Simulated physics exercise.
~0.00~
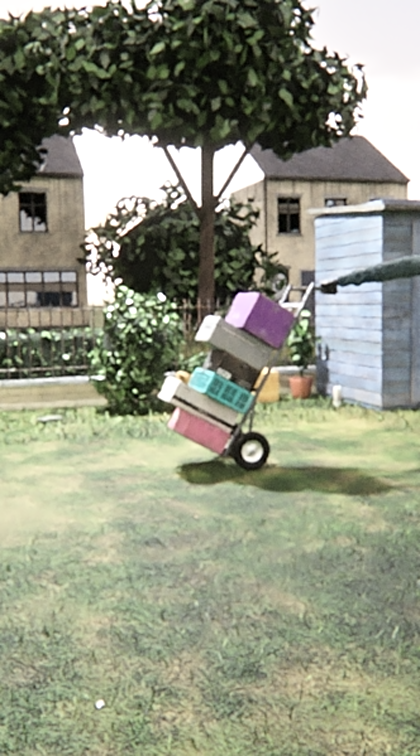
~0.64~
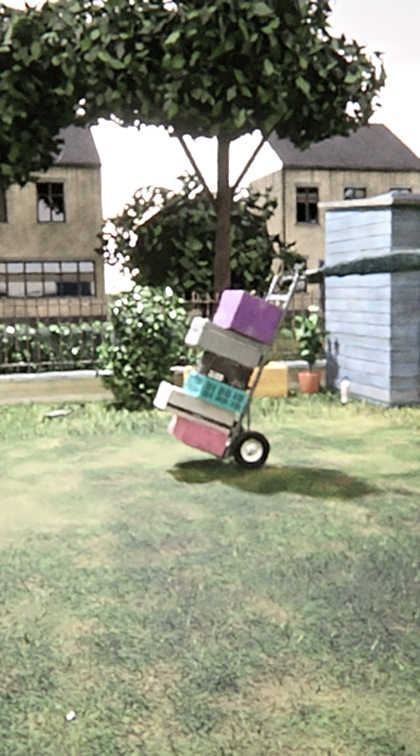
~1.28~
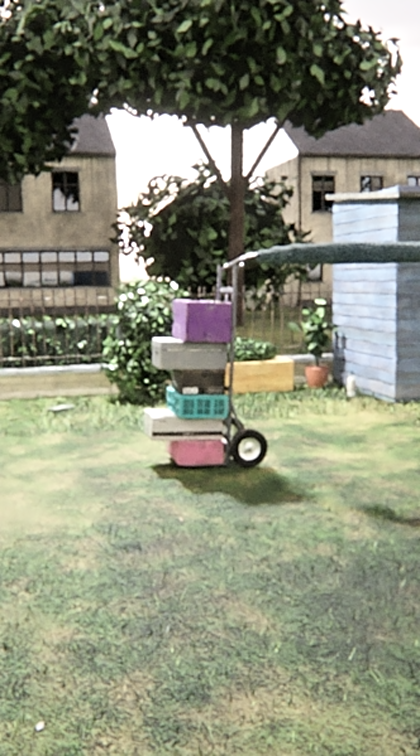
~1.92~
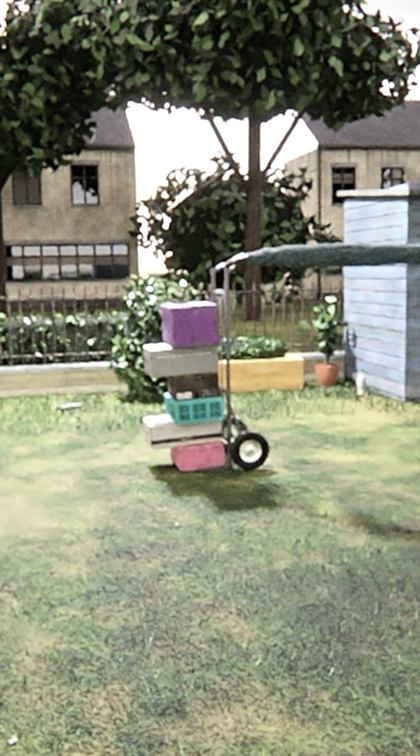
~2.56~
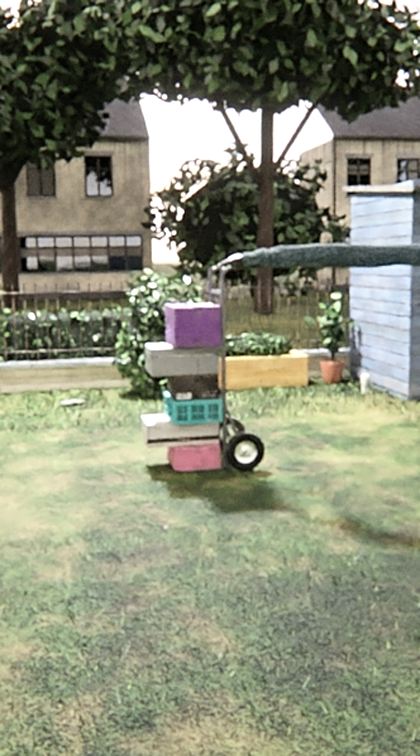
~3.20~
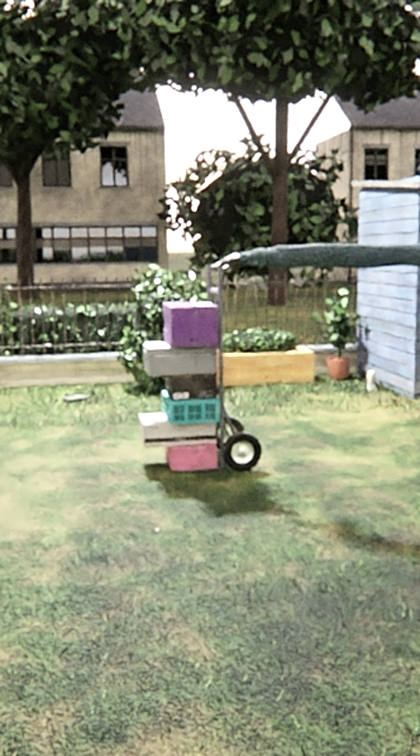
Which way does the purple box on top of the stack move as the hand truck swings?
The purple box moves to the left as the hand truck swings upright.
